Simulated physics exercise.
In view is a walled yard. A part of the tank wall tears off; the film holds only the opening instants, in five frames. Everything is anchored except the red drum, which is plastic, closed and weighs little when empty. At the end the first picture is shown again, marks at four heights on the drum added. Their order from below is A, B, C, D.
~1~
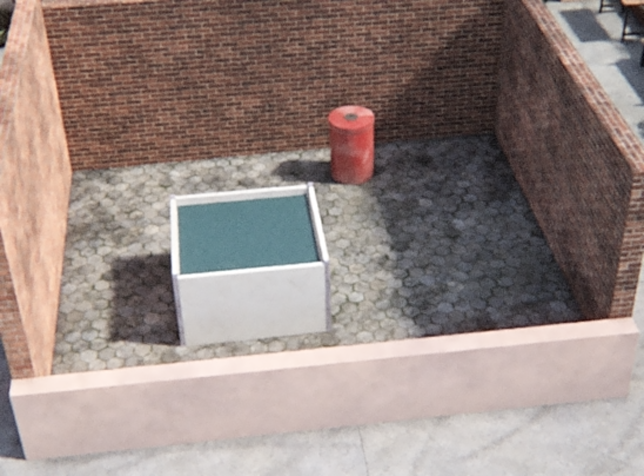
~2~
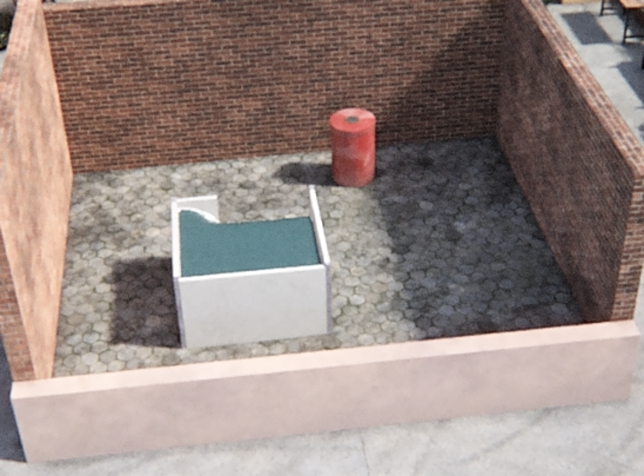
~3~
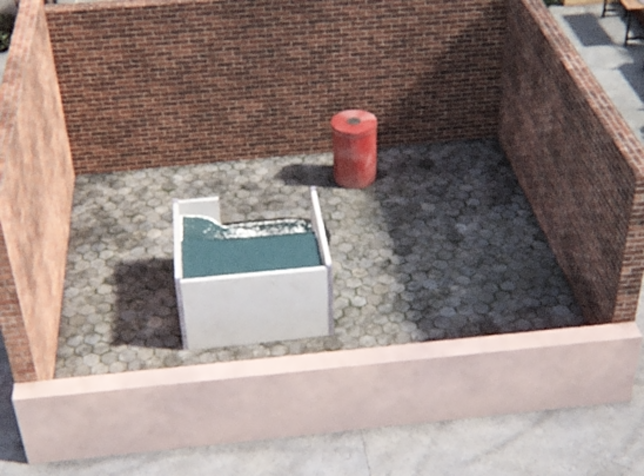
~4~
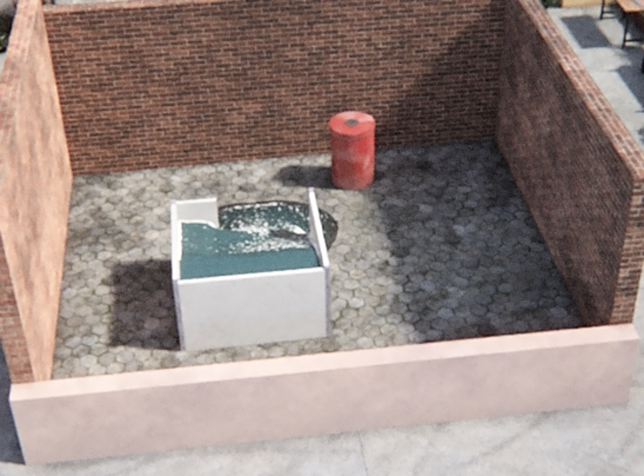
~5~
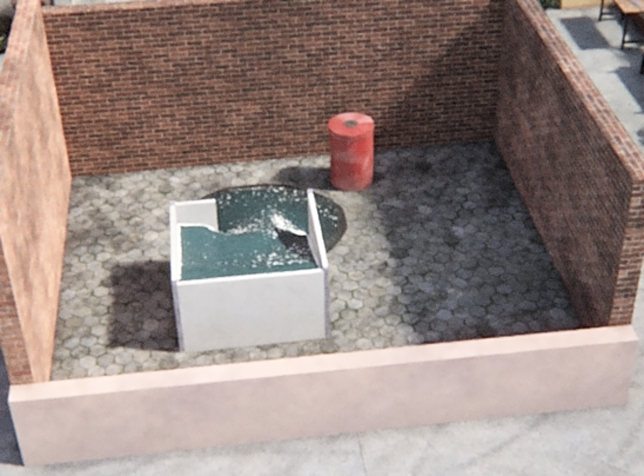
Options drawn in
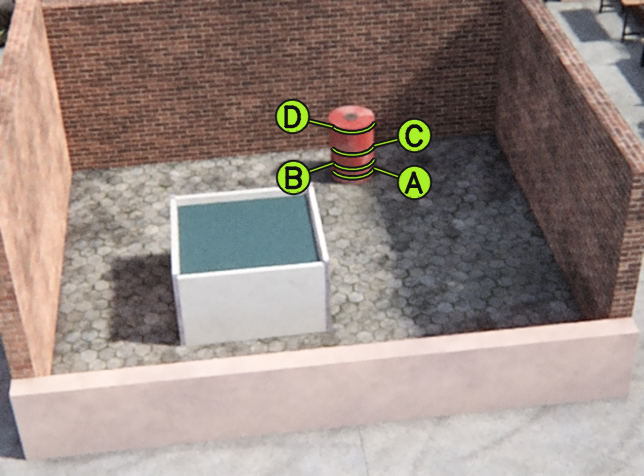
We see a brick-walled yard with a red drum and a white tank full of dark green water; part of the tank's back wall disappears, and water pours out behind it, spreading over the paving toward the drum.
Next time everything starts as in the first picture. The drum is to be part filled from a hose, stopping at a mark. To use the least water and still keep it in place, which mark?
The limit is C.
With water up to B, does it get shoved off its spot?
Yes, that goes wrong.
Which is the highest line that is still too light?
Here it is line B.
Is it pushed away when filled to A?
Yes, it does.
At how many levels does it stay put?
Two of them.
On the marked copy, A at (355, 177); B at (355, 169); C at (355, 154); D at (355, 132); from the bottom up A, B, C, D.
With A, it is pushed about 5 times its own width away.
With B, it is pushed about twice its own width away.
With C, it does not move.
With D, it does not move.
